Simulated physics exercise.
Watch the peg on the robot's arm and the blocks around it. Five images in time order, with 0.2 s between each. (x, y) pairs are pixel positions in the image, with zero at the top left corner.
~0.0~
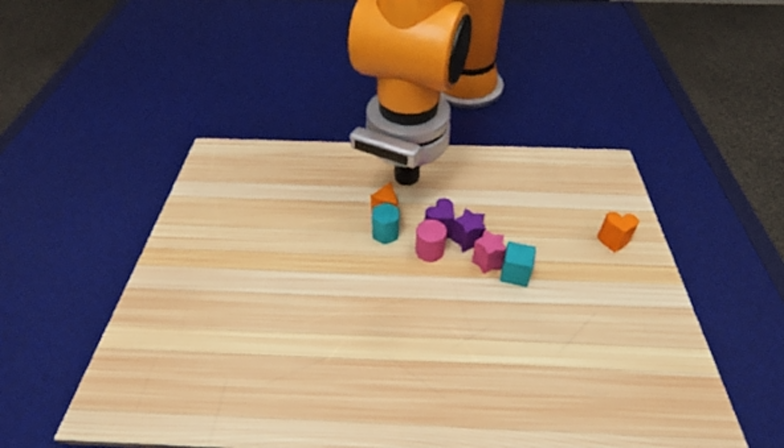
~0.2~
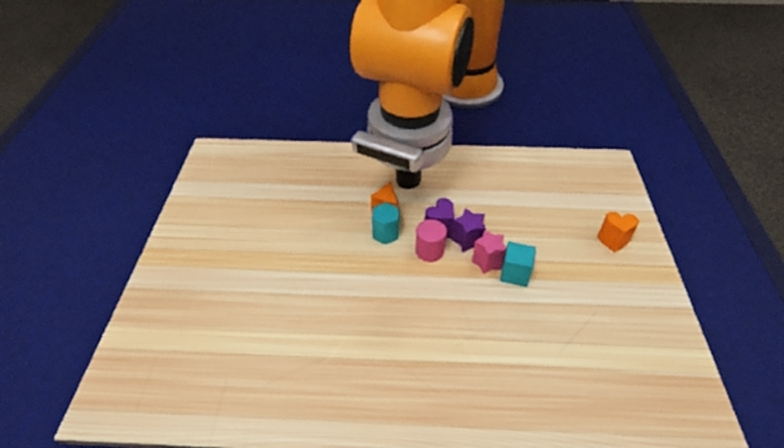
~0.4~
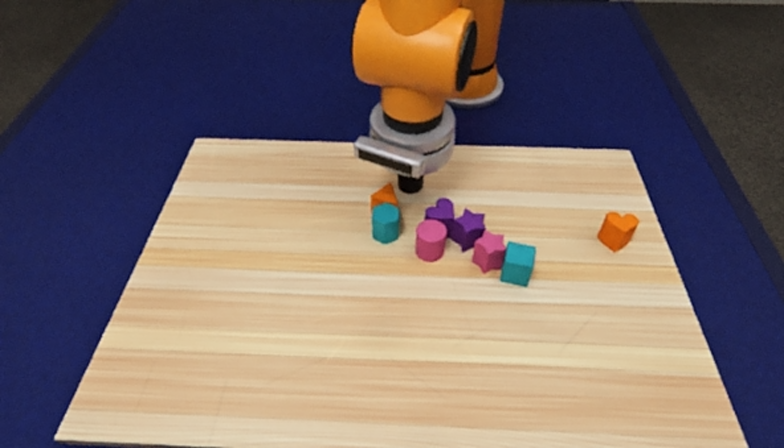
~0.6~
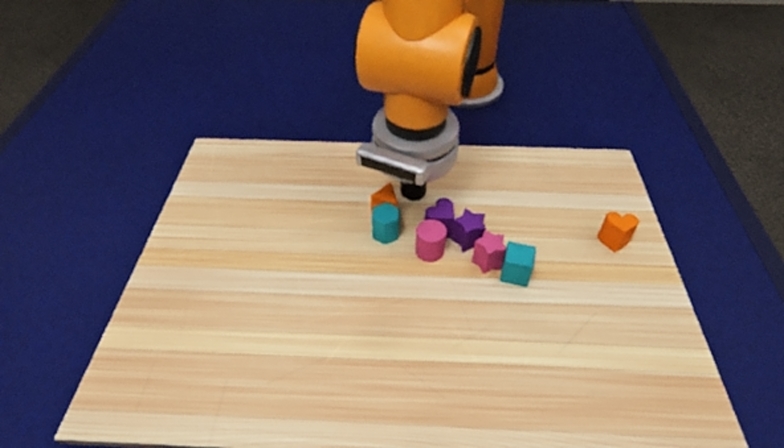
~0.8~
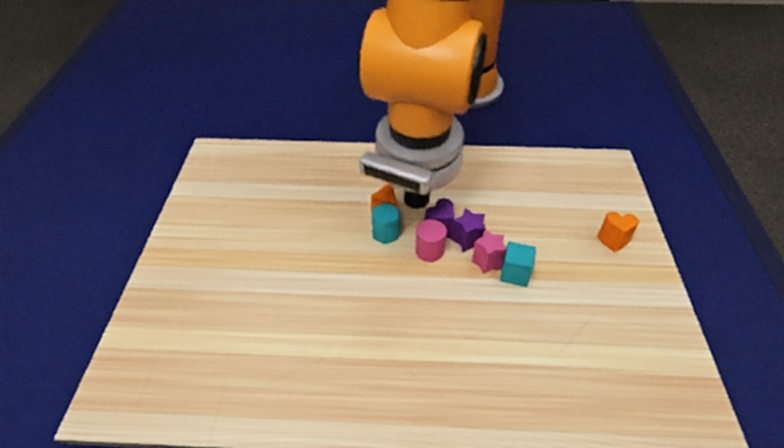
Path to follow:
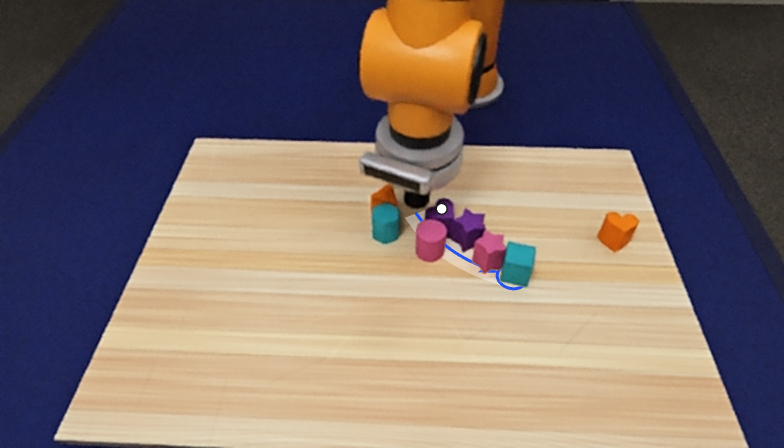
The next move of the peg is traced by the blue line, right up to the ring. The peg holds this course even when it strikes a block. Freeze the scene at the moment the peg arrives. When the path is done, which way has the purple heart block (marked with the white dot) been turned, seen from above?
Direction: Anticlockwise.
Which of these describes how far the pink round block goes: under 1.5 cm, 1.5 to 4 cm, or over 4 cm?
My prediction: Between 1.5 and 4 cm.
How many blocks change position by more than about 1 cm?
3 or more blocks.
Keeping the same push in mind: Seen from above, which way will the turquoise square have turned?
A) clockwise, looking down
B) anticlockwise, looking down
(A)
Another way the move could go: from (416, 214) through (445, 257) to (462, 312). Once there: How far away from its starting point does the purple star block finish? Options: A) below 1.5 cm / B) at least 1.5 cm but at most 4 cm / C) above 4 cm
(B)
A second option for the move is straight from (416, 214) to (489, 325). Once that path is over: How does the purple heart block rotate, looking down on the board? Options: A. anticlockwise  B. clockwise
Correct choice: A.
Drawn move, from (416, 214) via (438, 239) and (471, 261), ending at (512, 277); the dot is on the purple heart block.
On the path given first. One third of the way, peg (440, 227); pink round block (435, 241); purple heart block (466, 220), turned 45° anticlockwise; pink star block (500, 246), turned 25° clockwise; turquoise square (528, 259).
Two thirds of the way, peg (474, 249); pink round block (441, 250); purple heart block (481, 222), turned 110° anticlockwise; pink star block (506, 246), turned 40° clockwise; turquoise square (534, 262).
At the end, peg (515, 264); pink round block (441, 250); purple heart block (481, 222), turned 110° anticlockwise; pink star block (537, 245); turquoise square (552, 266), turned 50° clockwise.
